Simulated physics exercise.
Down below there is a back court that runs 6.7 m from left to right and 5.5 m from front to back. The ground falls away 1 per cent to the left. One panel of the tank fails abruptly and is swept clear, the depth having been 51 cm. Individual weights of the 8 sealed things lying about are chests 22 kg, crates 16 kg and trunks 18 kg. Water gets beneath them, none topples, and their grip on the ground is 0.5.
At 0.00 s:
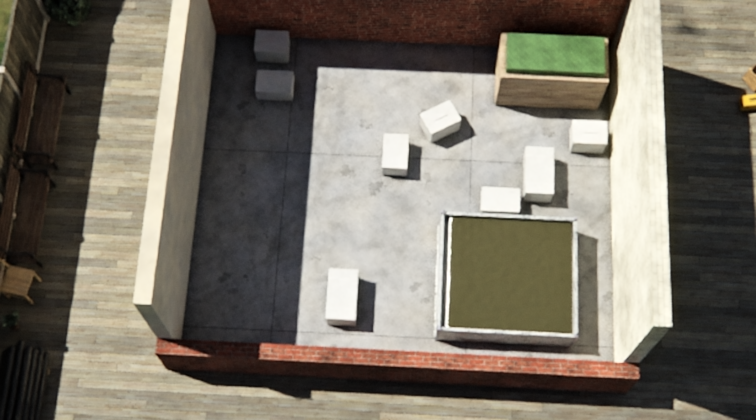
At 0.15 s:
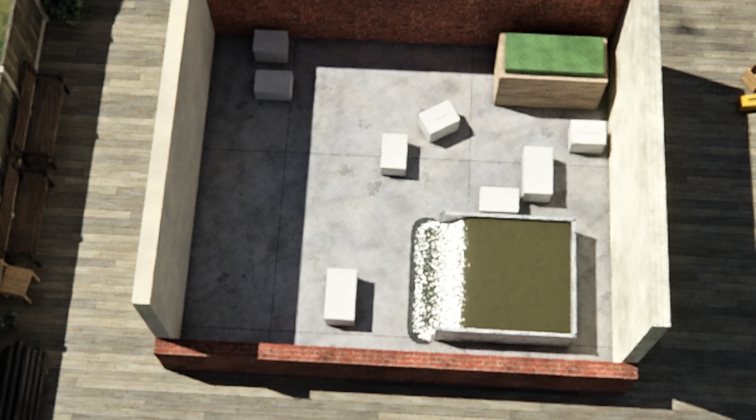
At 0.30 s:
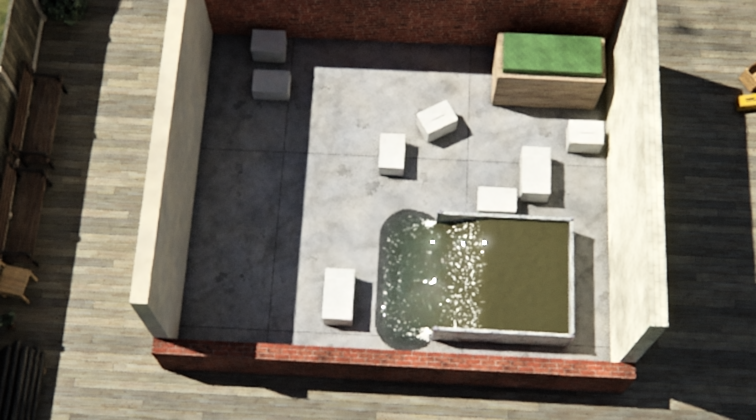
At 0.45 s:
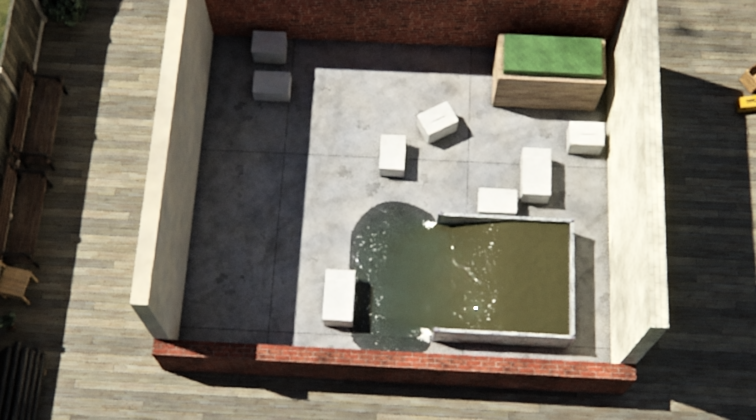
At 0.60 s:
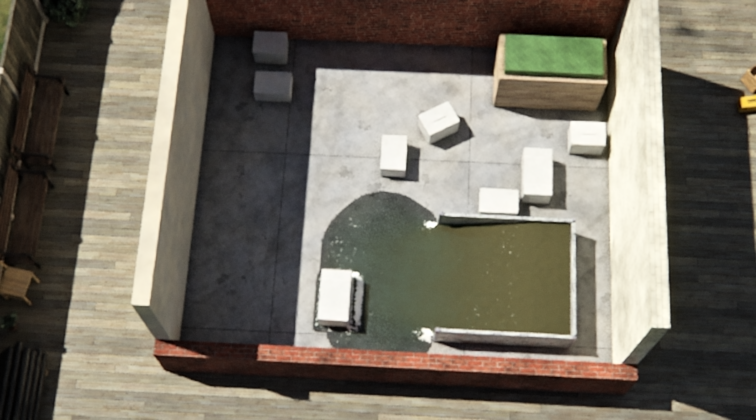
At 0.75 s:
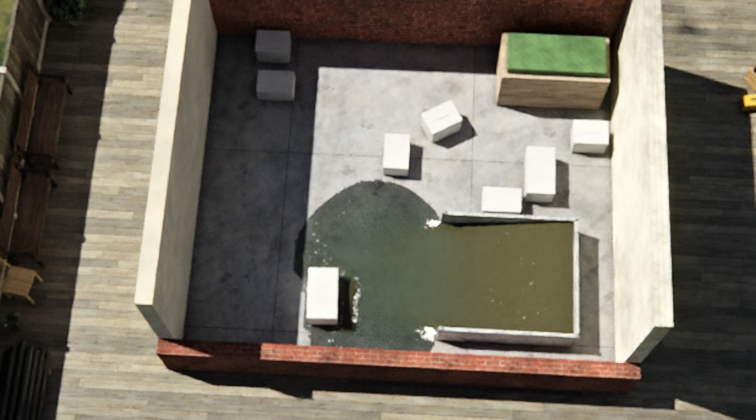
Murky water pouring from the open left side of a tank, spreading across a walled court and shifting one white box left.
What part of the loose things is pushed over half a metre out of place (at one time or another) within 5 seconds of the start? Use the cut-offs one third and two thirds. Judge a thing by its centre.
One to two thirds.
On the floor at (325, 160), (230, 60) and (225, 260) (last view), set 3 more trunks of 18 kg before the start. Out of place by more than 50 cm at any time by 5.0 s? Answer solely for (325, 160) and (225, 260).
Outcome: Breaks the threshold first, breaks the threshold second.
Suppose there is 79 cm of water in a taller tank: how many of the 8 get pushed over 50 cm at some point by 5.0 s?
Count under that change: 3.
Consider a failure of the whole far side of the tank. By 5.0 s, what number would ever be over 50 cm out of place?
Then it comes to 6.
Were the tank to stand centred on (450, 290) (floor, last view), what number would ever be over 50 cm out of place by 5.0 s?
In that case the number is 3.
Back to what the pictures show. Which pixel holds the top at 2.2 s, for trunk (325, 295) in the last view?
Somewhere near (197, 297) in the last view.
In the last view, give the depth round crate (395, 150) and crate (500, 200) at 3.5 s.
Around 1 cm and 0 cm.
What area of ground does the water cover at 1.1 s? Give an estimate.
Somewhere about 12 m2, give or take.
After 1.1 s 1 of 8 are over 50 cm from their spots; 0 afloat.
After 2.2 s 1 of 8 are over 50 cm from their spots; 1 afloat.
After 3.5 s 1 of 8 are over 50 cm from their spots; 1 afloat.
After 5.0 s 3 of 8 are over 50 cm from their spots, and 3 have been at some point; 2 afloat.
